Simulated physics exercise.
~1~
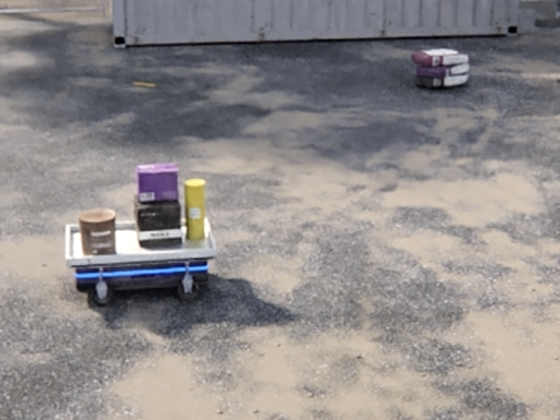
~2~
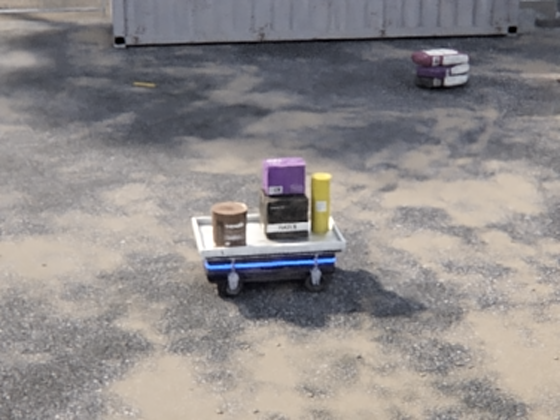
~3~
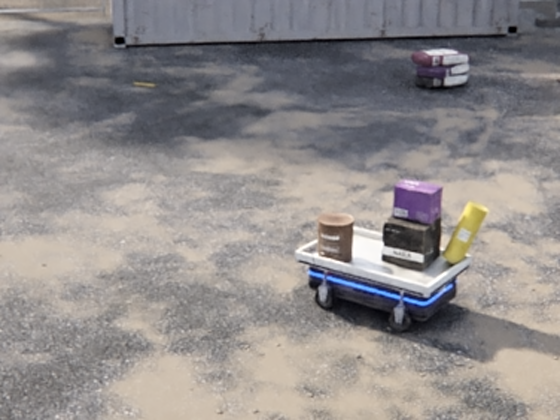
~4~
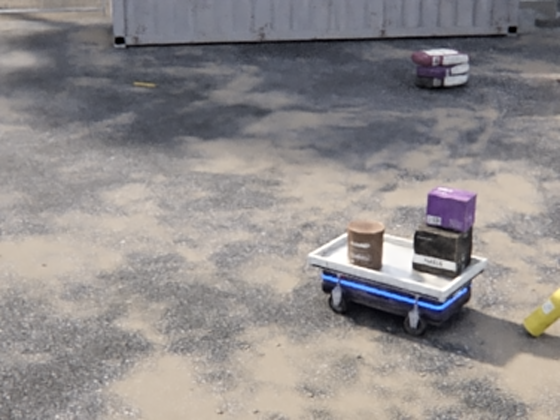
A long grey corrugated container stands along the back of a patchy, sunlit yard of gravel and sand, seen from a raised, still viewpoint, with a small stack of purple and white bundles near its right end. At the left, a low cart with a pale tray and a blue stripe carries a brown pail, a purple parcel atop a black box, and a yellow canister. The cart rolls right, then turns toward the viewer. As it swings, the canister tips outward over the right edge. It drops to the ground beyond the cart, while the pail, box and parcel stay aboard, still upright.
